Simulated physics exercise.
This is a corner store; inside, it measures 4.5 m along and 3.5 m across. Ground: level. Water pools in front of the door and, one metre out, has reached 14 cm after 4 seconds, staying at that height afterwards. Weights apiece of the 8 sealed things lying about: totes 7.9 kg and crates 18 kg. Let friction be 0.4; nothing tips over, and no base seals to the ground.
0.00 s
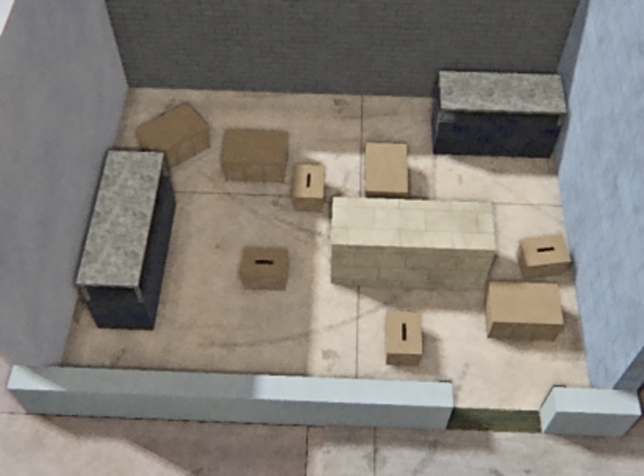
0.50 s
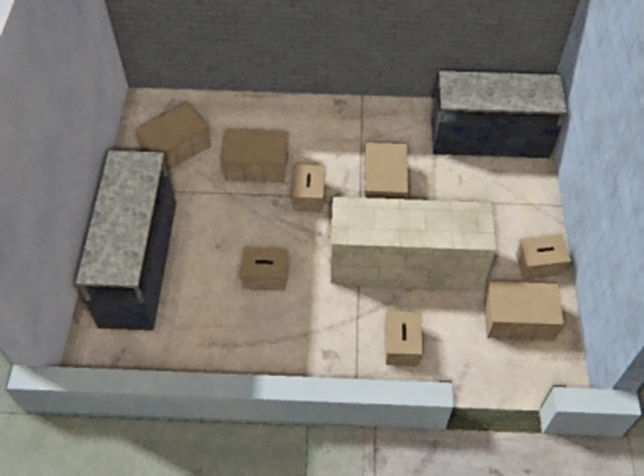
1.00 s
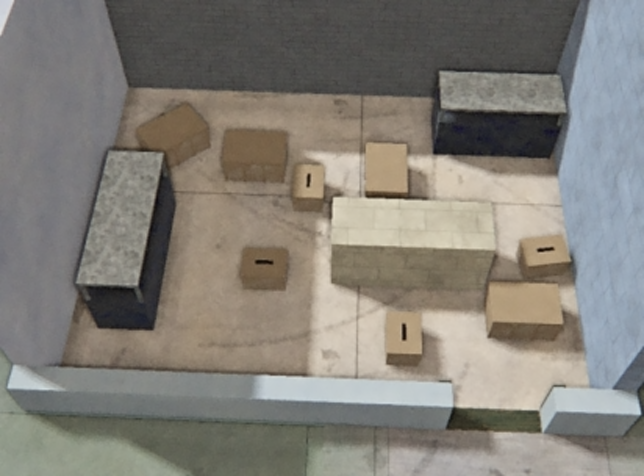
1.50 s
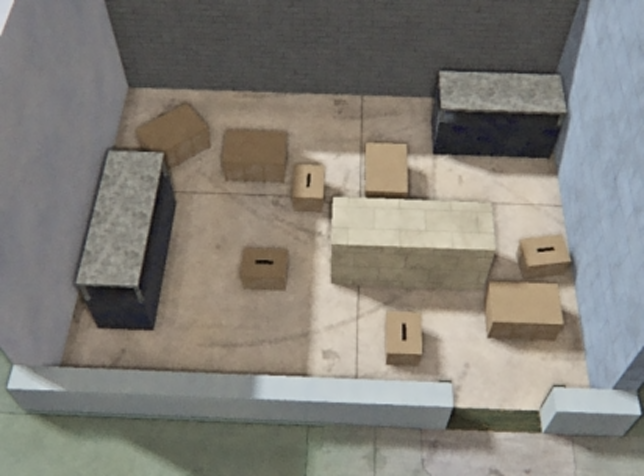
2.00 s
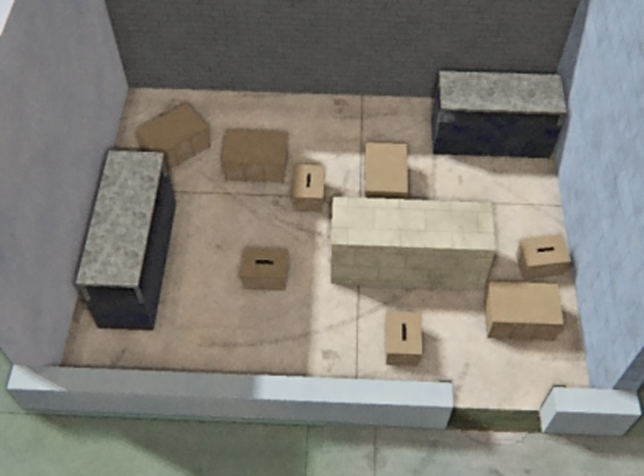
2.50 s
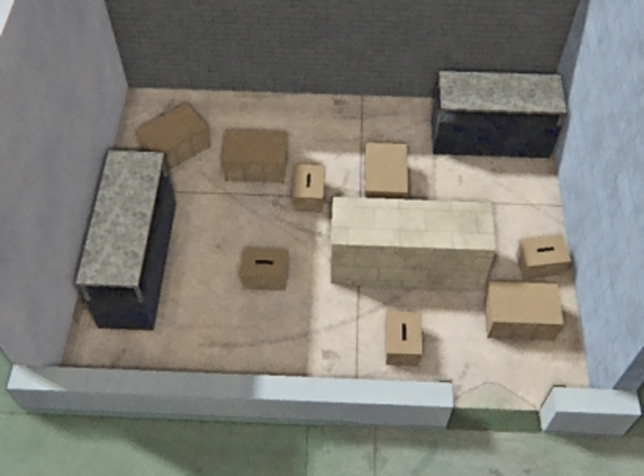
The clip opens on a roofless room seen from above, with brown boxes scattered around a pale central block and two dark, grey-topped counters. Greenish water spreads across the ground outside the front wall, then edges just inside the doorway gap at lower right, while the boxes stay still.
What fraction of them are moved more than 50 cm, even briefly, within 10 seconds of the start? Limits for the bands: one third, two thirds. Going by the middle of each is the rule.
Band: Bottom, under one third.
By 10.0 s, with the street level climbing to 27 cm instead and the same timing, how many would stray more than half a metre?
Count under that change: 4.
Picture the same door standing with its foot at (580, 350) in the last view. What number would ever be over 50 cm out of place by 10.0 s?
Then 2 of them would.
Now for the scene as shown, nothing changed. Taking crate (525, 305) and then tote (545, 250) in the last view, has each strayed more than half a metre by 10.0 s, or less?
The first is beyond the limit and the second is beyond the limit.
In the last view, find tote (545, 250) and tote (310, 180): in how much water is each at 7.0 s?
I'd put it at 4 cm and 0 cm respectively.
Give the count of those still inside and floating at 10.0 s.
Count: 0.
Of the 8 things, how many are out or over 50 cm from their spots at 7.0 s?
At that time I count 2.
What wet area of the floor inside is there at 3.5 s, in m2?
My estimate is roughly 1.0 m2.
After 3.5 s 0 of 8 are over 50 cm from their spots; 0 afloat.
After 4.5 s 0 of 8 are over 50 cm from their spots; 0 afloat.
After 7.0 s 2 of 8 are over 50 cm from their spots; 0 afloat.
After 10.0 s 2 of 8 are over 50 cm from their spots, and 2 have been at some point; 0 afloat.
